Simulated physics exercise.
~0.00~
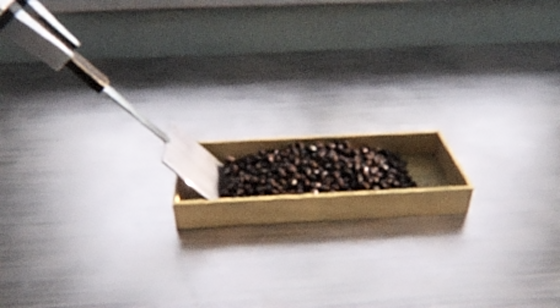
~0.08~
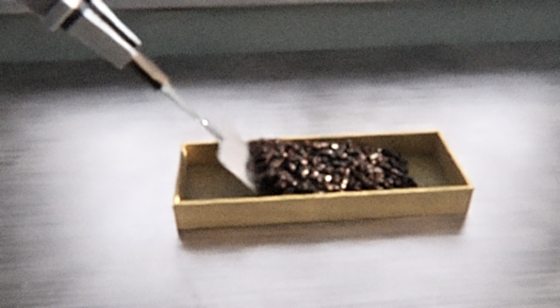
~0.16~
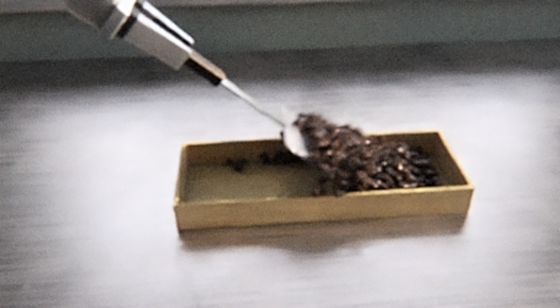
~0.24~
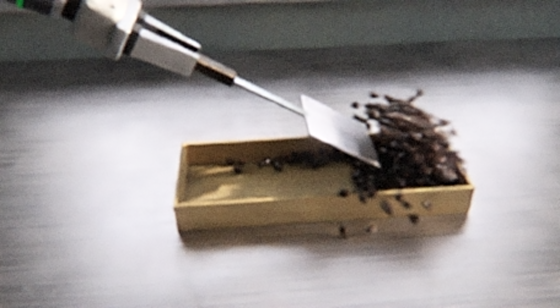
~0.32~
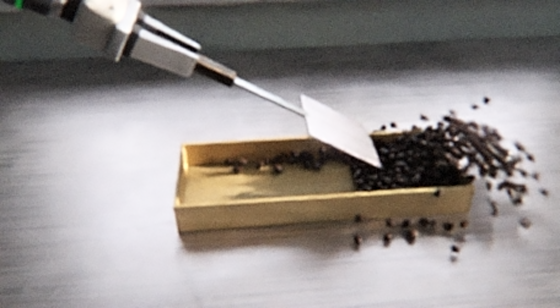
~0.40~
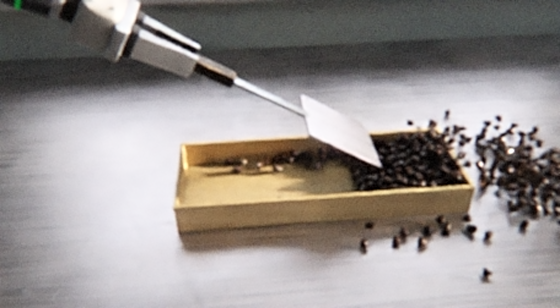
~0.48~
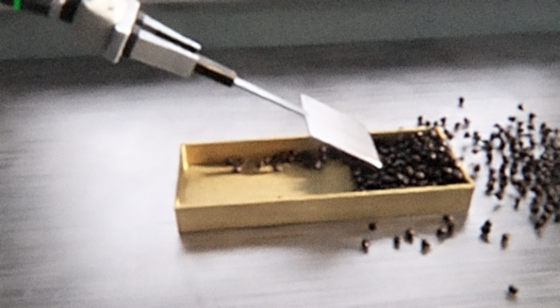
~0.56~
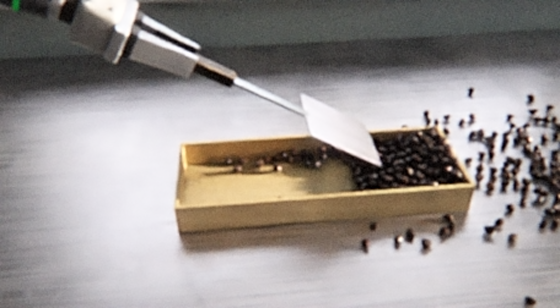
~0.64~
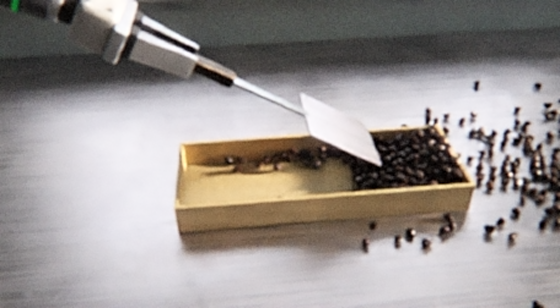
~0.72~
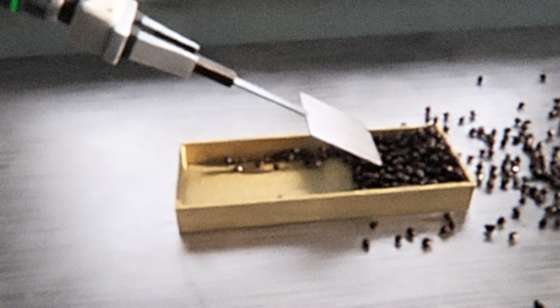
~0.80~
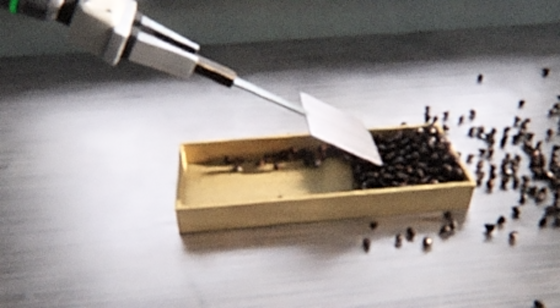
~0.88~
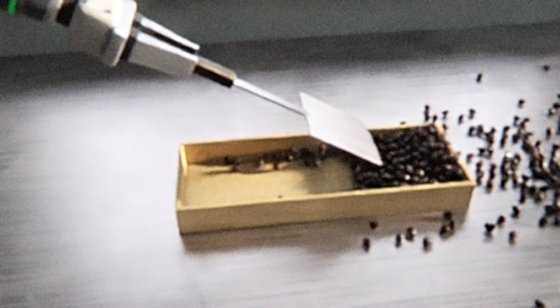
Robot arm sweeping a spatula rightward through a tray of dark beans, flinging many over the end to lie scattered on the table.
